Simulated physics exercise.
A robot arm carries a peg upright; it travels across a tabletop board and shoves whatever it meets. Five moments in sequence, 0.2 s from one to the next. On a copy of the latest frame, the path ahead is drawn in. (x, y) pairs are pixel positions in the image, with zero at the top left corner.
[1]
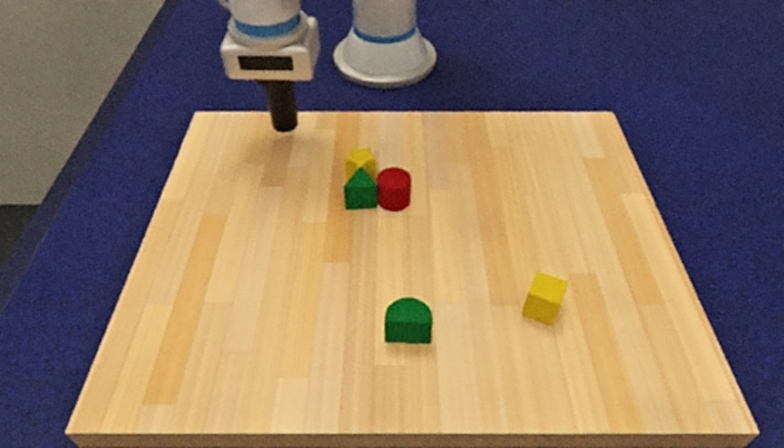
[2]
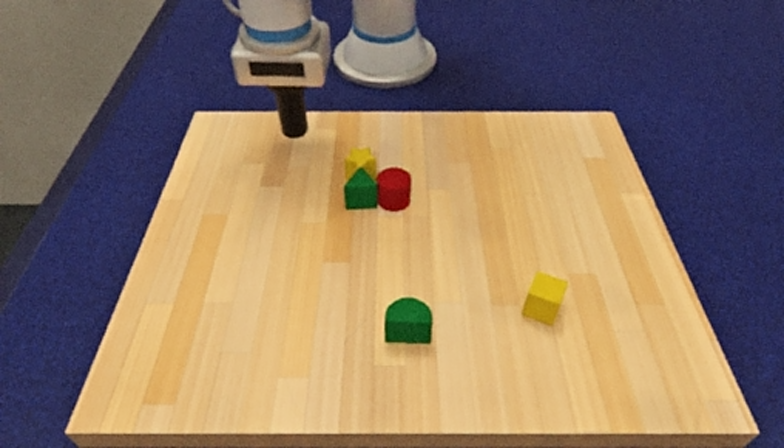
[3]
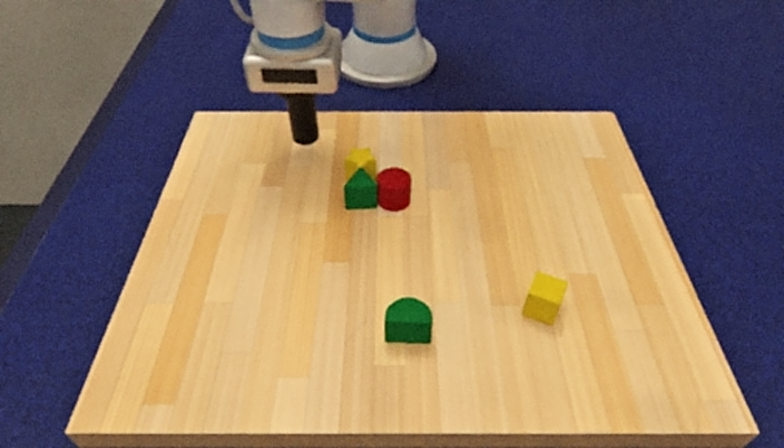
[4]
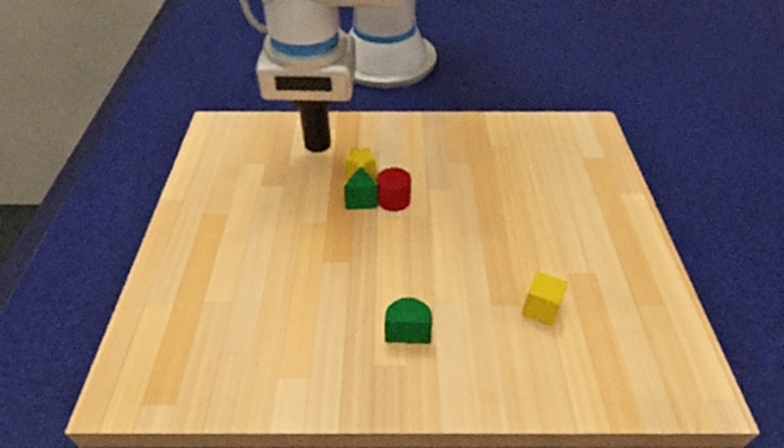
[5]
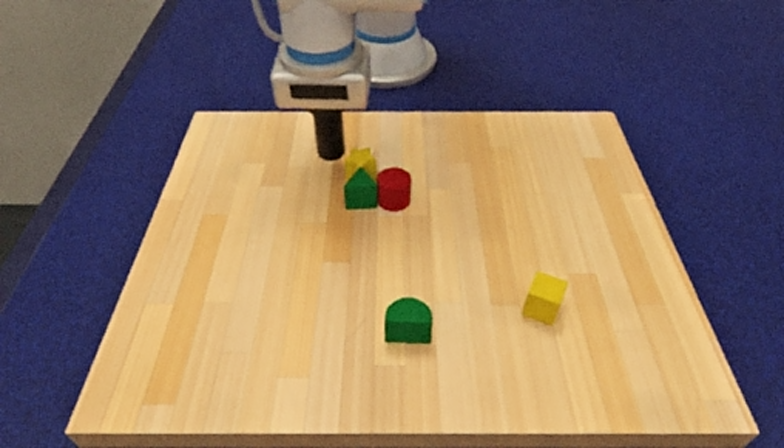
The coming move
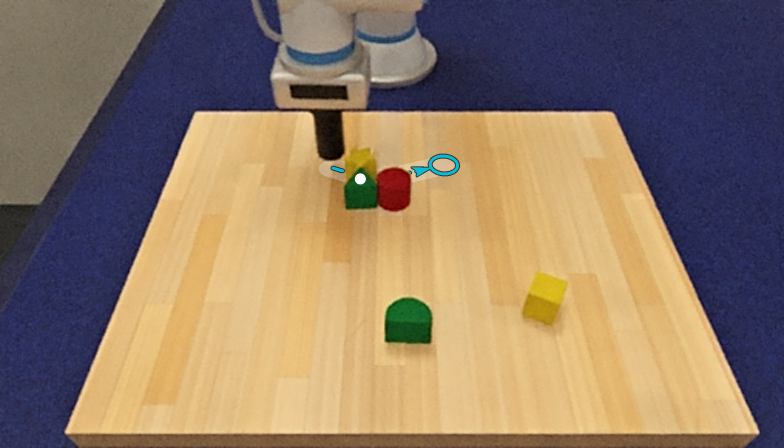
Robot arm with a dark peg moving slowly right and nearer across a wooden board, beside still green, yellow and red blocks.
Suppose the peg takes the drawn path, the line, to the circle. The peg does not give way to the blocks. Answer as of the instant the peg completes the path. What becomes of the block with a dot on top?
Stays put.
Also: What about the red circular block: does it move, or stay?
The answer is that it is displaced.
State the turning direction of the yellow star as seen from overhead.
Viewed from above: Clockwise.
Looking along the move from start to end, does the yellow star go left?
In short: No.
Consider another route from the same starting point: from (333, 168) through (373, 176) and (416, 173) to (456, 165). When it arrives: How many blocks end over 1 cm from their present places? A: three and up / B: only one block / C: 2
C (2)
Drawn move, from (333, 168) through (369, 178) and (407, 173) to (444, 165); the dot is on the green three-sided block.
What follows on the original path. One third of the way, peg (369, 164); yellow star (392, 163), turned 15° clockwise; red circular block (404, 182).
Two thirds of the way, peg (408, 159); yellow star (421, 167), turned 50° clockwise; red circular block (416, 186).
At the end, peg (445, 150); green three-sided block still; yellow star (423, 166), turned 60° clockwise; red circular block (416, 186).
